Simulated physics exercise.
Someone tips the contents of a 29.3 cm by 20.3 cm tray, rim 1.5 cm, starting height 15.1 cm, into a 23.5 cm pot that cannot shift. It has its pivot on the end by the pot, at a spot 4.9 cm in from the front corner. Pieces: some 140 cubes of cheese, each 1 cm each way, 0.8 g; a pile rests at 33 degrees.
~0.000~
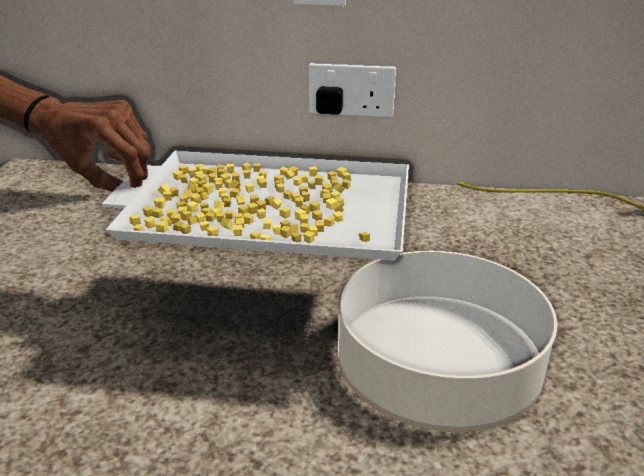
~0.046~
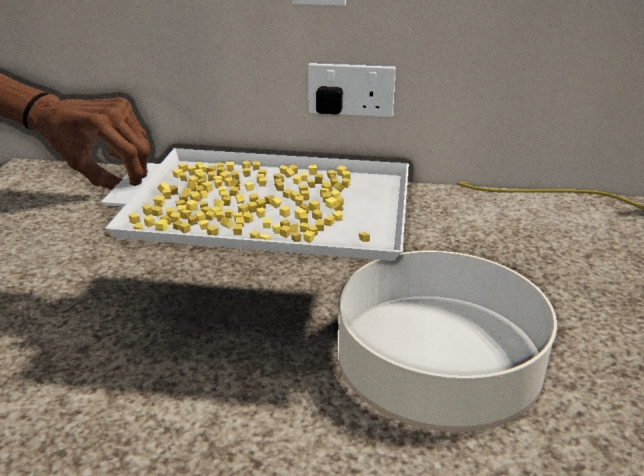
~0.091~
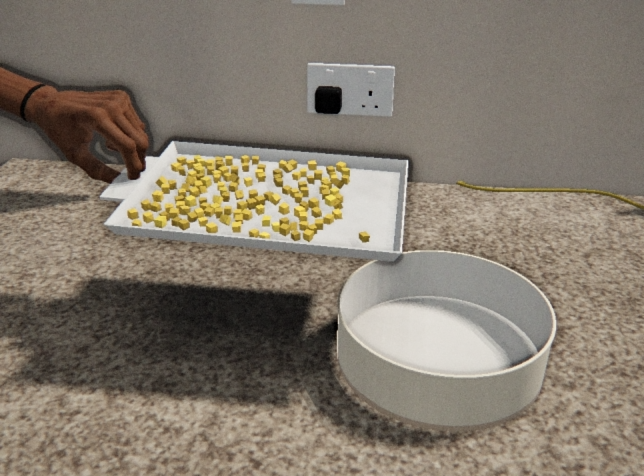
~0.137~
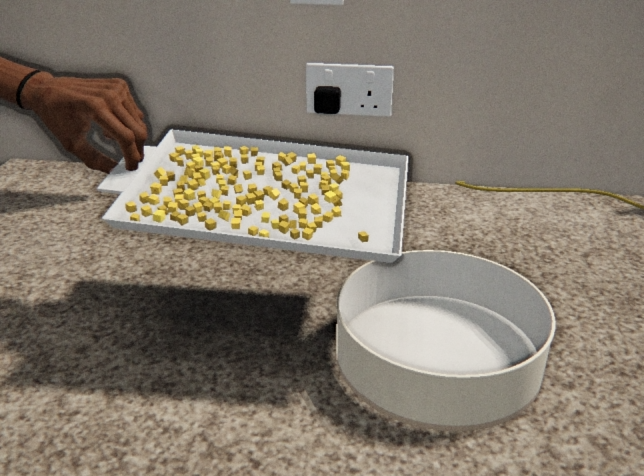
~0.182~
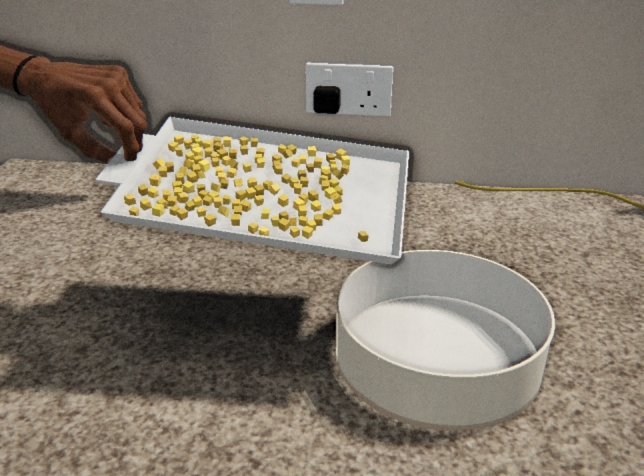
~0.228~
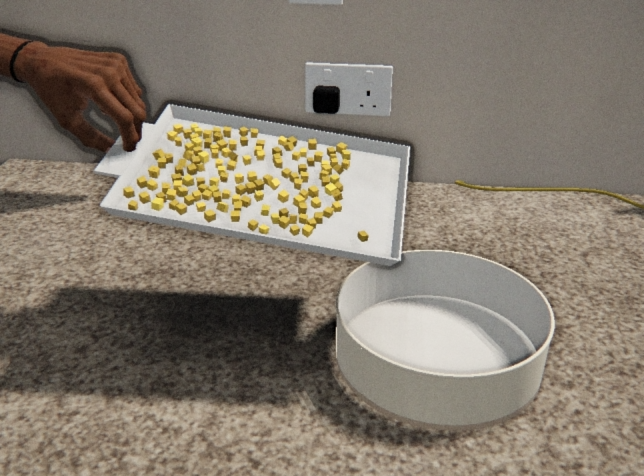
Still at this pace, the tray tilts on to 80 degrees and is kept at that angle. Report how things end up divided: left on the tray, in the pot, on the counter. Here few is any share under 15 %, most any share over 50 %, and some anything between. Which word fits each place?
Left on the tray: Few; pot: Most; counter: Some.
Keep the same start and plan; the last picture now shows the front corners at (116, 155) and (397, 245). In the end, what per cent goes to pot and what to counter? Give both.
The pot gets 55 and the counter 45.
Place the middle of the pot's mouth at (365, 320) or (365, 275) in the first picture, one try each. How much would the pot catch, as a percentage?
First try about 100 per cent, second try about 30 per cent.
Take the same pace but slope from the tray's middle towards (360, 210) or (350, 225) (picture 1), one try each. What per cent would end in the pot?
Approximately 55 percent, then 100 percent.
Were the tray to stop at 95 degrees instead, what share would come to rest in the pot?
In that case it comes to about 75 in a hundred.
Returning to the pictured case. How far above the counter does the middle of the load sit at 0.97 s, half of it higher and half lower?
The halfway mark is near 14 cm.
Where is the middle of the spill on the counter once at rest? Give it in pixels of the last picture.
The spill is centred close to (346, 437).
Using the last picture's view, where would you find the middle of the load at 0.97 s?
Load centre, approx.: (364, 283) px.
After 0.67 s, tilt 45 degrees; the tray holds 100 %, the pot 0 %.
After 0.97 s, tilt 66 degrees; the tray holds 45 %, the pot 20 %.
Then, at 1.37 s, tilt 80 degrees; the tray holds 0 %, the pot 75 %.
At rest (2.4 s), tray 0 %, pot 75 %, counter 25 %.
